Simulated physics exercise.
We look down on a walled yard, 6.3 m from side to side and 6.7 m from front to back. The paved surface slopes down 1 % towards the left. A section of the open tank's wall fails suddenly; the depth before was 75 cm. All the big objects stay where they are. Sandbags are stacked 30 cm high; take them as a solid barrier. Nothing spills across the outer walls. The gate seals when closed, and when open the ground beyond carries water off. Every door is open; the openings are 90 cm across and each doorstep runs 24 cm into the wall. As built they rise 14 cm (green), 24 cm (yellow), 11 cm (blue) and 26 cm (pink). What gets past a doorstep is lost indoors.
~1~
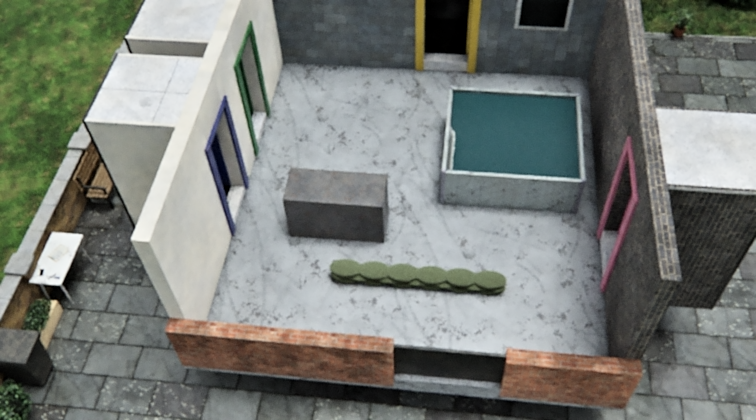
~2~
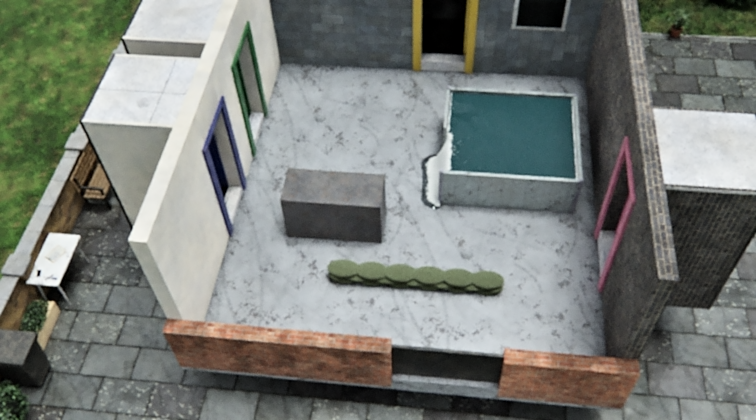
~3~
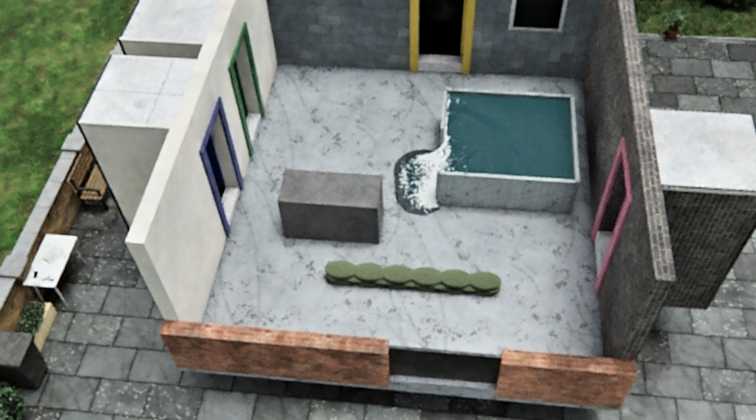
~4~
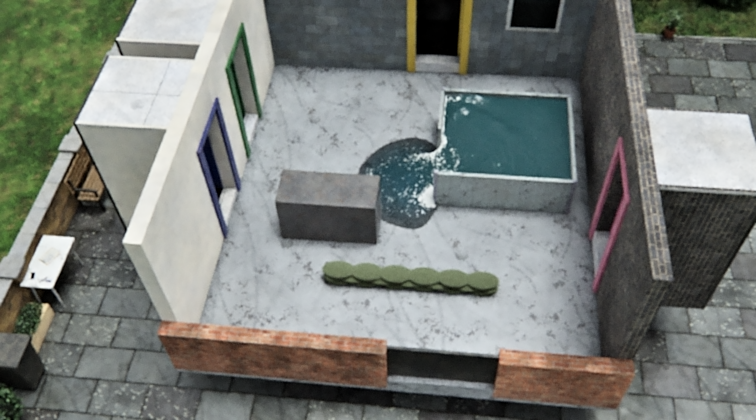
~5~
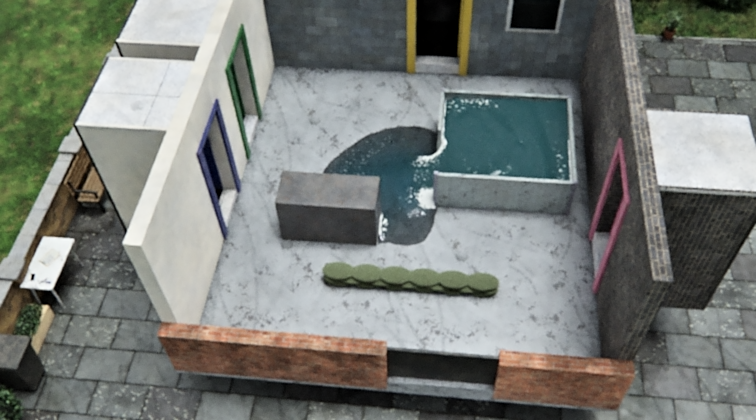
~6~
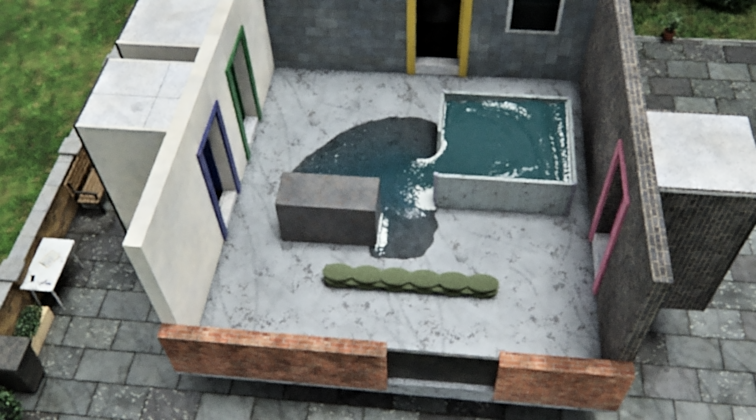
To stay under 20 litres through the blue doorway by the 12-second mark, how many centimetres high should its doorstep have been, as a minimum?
At least 31 cm or so.
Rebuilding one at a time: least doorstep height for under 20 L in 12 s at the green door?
Roughly 23 cm at green.
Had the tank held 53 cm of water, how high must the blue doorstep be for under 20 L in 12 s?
Then roughly 21 cm.
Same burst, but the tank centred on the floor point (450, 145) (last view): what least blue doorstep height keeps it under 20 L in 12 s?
Some 34 cm.
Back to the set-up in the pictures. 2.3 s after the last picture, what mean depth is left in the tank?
About 36 cm.
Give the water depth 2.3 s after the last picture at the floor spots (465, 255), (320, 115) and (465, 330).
Roughly 3, 2 and 0 cm, in turn.
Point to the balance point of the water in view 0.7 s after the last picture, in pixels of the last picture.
Near (458, 171).
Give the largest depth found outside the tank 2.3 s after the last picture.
Roughly 40 cm.
Then, 0.7 s after the last picture water covers 25 % of the floor, deepest (41 cm) near (427, 188); 17 cm at the blue door, 18 litres in over its 11 cm doorstep.
Then, 2.3 s after the last picture water covers 45 % of the floor, deepest (40 cm) near (273, 74); 24 cm at the blue door, 167 litres in over its 11 cm doorstep.
Then, 11.3 s after the last picture water covers 95 % of the floor, deepest (13 cm) near (239, 193); 11 cm at the blue door, 324 litres in over its 11 cm doorstep.
At the blue door as built, the water peaked near 27 cm, 1.3 s after the last picture.
Run again over the same 12 s with other heights there, 40 litres in over 27 cm, 6 litres over 36.5 cm. The limit of 20 litres is kept from about 31 cm up.
